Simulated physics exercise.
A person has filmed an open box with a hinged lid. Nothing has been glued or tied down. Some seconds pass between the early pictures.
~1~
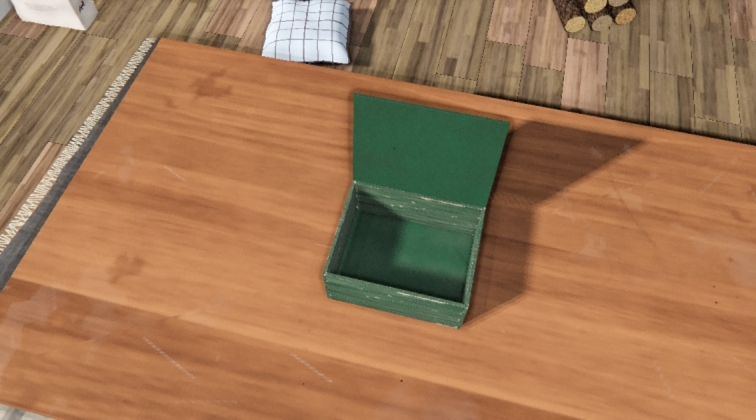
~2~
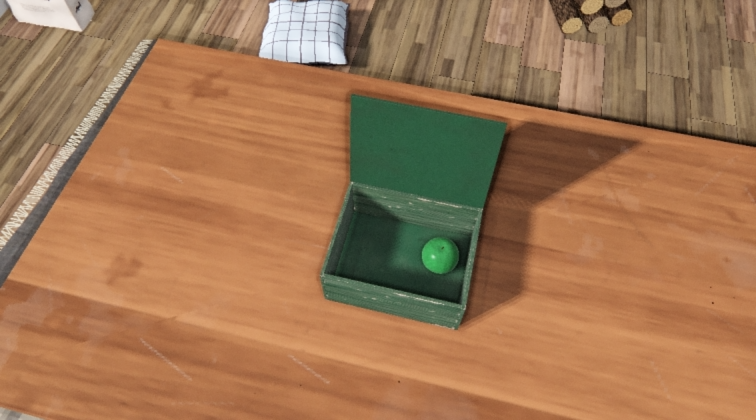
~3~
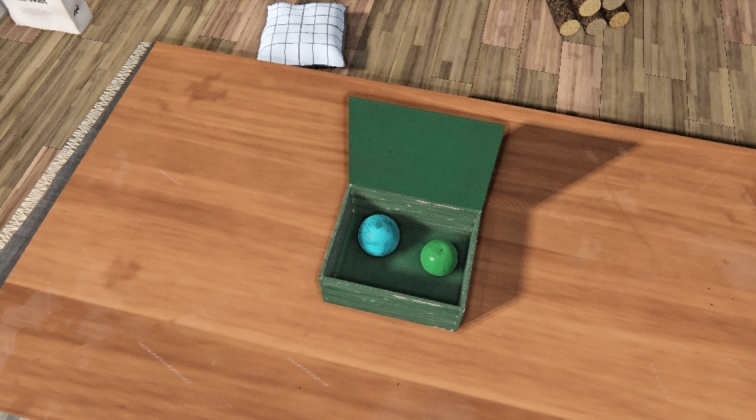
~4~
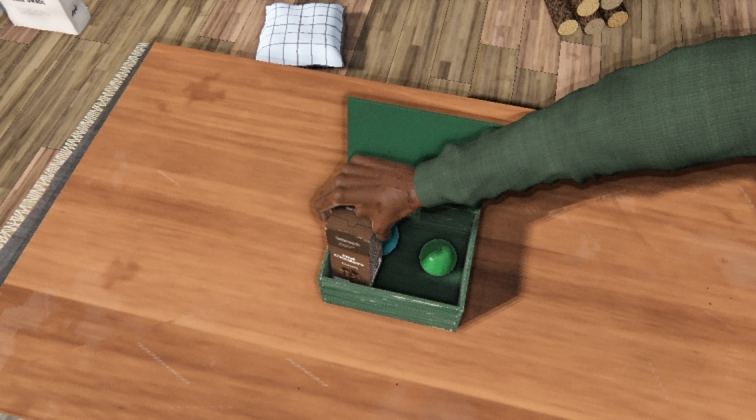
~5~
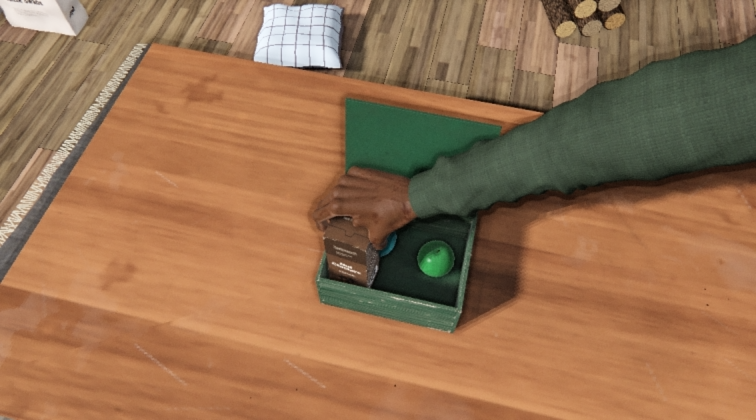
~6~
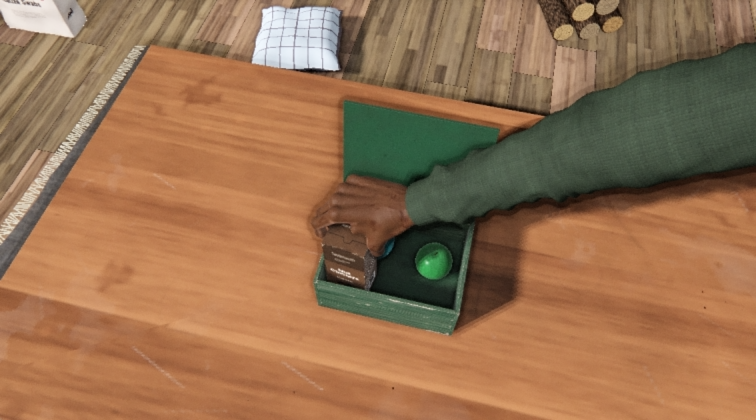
Open green box on a wooden table holding a green apple, then a blue ball, before a hand lowers in a brown carton.
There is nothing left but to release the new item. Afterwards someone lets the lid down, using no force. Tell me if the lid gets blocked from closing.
Oh look, the lid is propped open.
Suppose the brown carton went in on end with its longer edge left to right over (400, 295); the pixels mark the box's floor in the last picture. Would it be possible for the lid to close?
Result: Lid not shut.
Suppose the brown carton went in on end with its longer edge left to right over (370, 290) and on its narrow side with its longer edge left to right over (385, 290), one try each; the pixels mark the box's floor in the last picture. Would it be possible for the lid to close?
In the first case it is held up; in the second case it shuts flat.
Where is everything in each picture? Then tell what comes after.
The last thing is not in view yet, in the first frame.
The last thing is not in view yet; green apple (440, 256), in the second frame.
The last thing is not in view yet; green apple (439, 258), in the third frame.
Coming down; brown carton (356, 246); green apple (438, 258), in the fourth frame.
Coming down; brown carton (353, 254); green apple (436, 259), in the fifth frame.
Put in, still held; brown carton (352, 260); green apple (434, 261), in the sixth frame.
Then, 1.30 s after the last picture, lid 79° above the rim.
Then, 1.70 s after the last picture, lid 48° above the rim.
Then, 3.90 s after the last picture, lid 41° above the rim.
At rest, lid 41° above the rim; all 3 in place. Seen from the same camera at the end, brown carton near (352, 258).
